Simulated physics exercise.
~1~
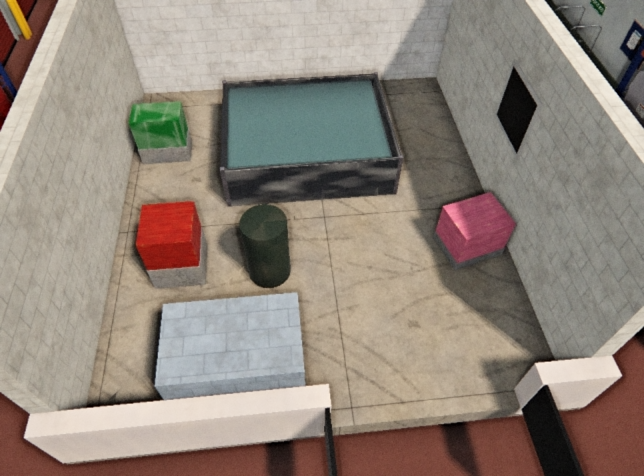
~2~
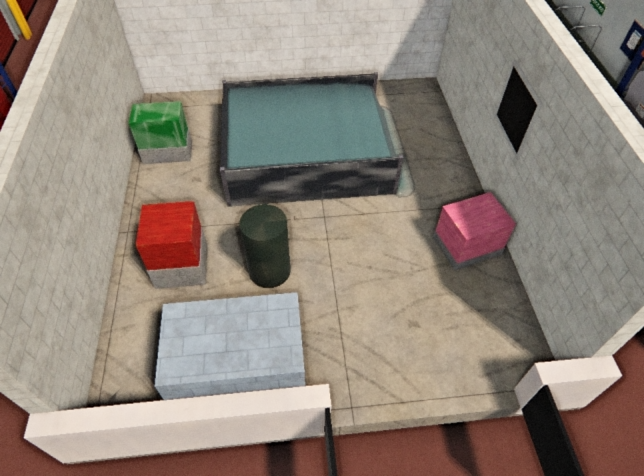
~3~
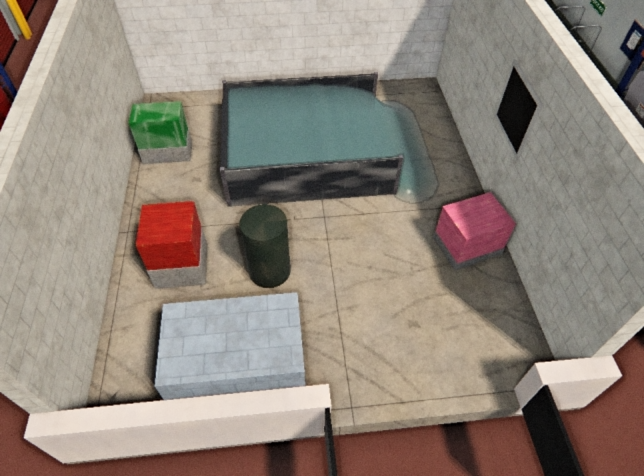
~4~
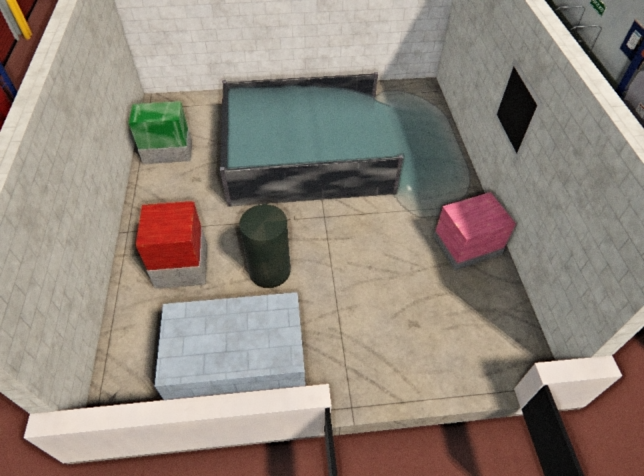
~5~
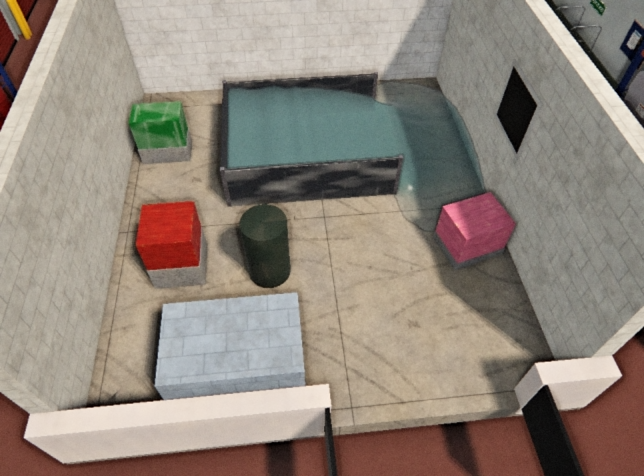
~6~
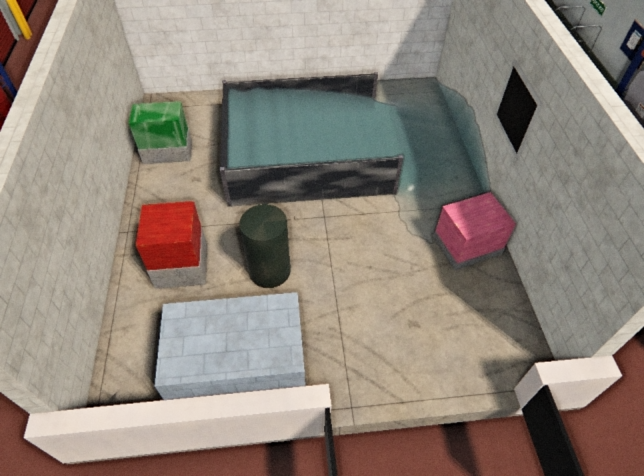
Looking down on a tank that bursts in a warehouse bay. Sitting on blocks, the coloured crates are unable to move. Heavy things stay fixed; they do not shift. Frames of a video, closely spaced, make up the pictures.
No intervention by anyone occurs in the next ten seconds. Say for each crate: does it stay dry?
Red crate: Yes, it stays dry; pink crate: No, it gets wet; green crate: Yes, it stays dry.
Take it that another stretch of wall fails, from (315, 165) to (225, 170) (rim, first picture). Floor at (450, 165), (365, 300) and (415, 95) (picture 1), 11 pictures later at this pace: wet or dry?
First: Spared by the leak. Second: Reached by the flood. Third: Spared by the leak.
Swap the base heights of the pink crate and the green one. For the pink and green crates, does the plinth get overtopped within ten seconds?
My reading: The pink one ends up wet, the green one takes water.
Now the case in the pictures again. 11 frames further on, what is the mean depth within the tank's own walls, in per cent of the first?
Estimate: Around 40 per cent.
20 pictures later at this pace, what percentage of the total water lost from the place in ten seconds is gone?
About 15 per cent.
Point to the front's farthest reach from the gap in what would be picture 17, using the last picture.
Somewhere around (563, 382).
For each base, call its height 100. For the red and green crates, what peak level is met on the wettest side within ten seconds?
Peak levels: Approx. 50 % then 80 %.
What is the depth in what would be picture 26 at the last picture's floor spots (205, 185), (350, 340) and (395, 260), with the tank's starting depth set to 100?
Respectively near 0, 4 and 6 per cent.
A moment on, water covers 20 % of the floor; the red crate not reached, the pink crate water round its plinth, the green crate not reached.
Next, water covers 40 % of the floor; the red crate not reached, the pink crate water round its plinth, the green crate not reached.
Then, water covers 70 % of the floor; the red crate water round its plinth, the pink crate water round its plinth, the green crate water round its plinth.
Later, water covers 95 % of the floor; the red crate water round its plinth, the pink crate water round its plinth, the green crate water round its plinth.
In the end, water covers 100 % of the floor; the red crate stayed above the water, the pink crate was topped, the green crate stayed above the water.
